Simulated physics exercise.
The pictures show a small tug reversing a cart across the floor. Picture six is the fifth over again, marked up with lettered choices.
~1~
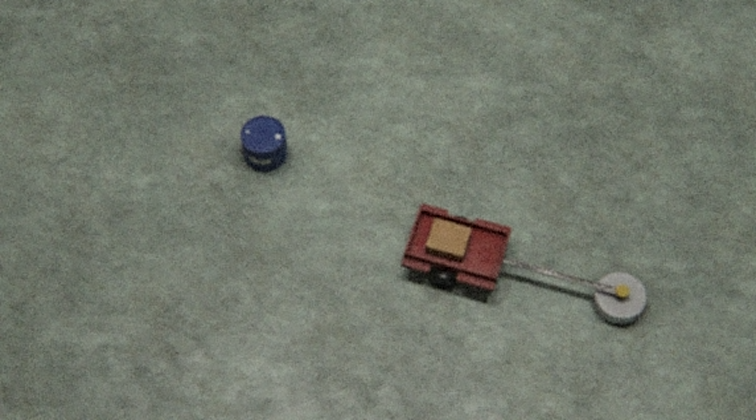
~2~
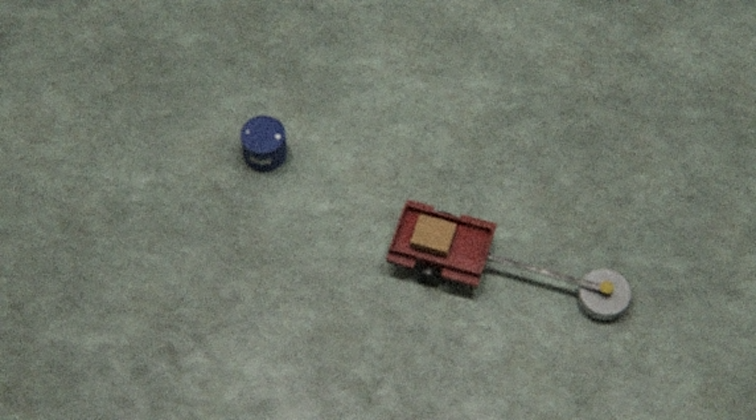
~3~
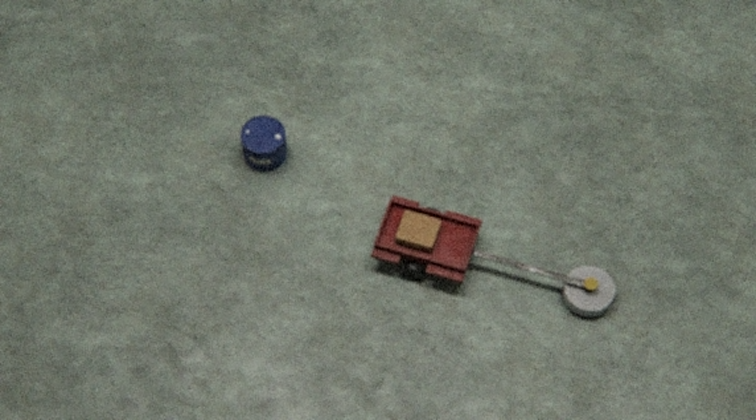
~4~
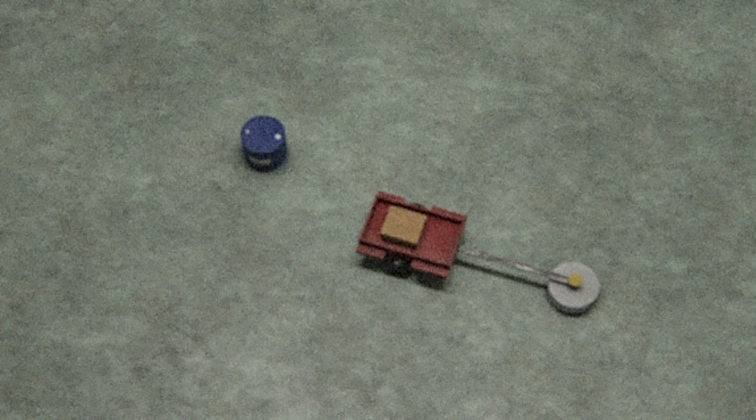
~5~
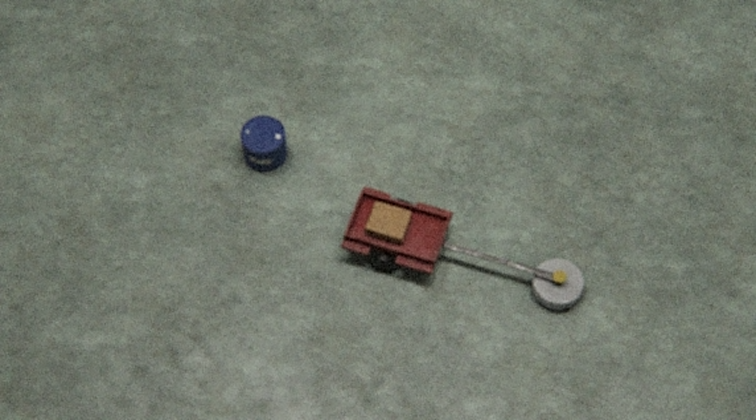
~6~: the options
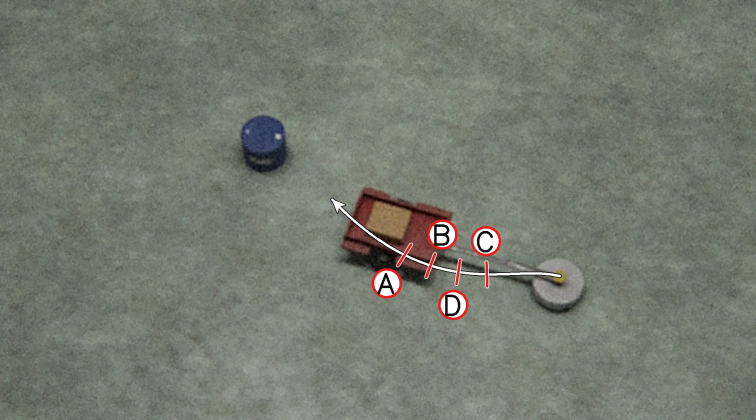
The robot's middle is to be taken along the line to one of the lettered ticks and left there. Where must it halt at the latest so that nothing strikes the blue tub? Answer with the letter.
It can go as far as D.
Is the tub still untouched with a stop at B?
No.
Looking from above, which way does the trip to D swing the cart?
For that mark, clockwise.
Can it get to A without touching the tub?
No.
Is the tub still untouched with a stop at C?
Yes.
On the marked copy, A at (404, 255); B at (431, 266); C at (487, 274); D at (458, 272); the route from (560, 276) via (428, 265) to (332, 200).
Following D. Soon after the start, robot (524, 280), cart (366, 219).
Later, robot (489, 281), cart (338, 209).
In the end, robot (458, 278), cart (314, 197); nothing has been touched.
As for the rest, A is too far, the tub has been hit; B is too far, the tub has been hit; C is safe but short.
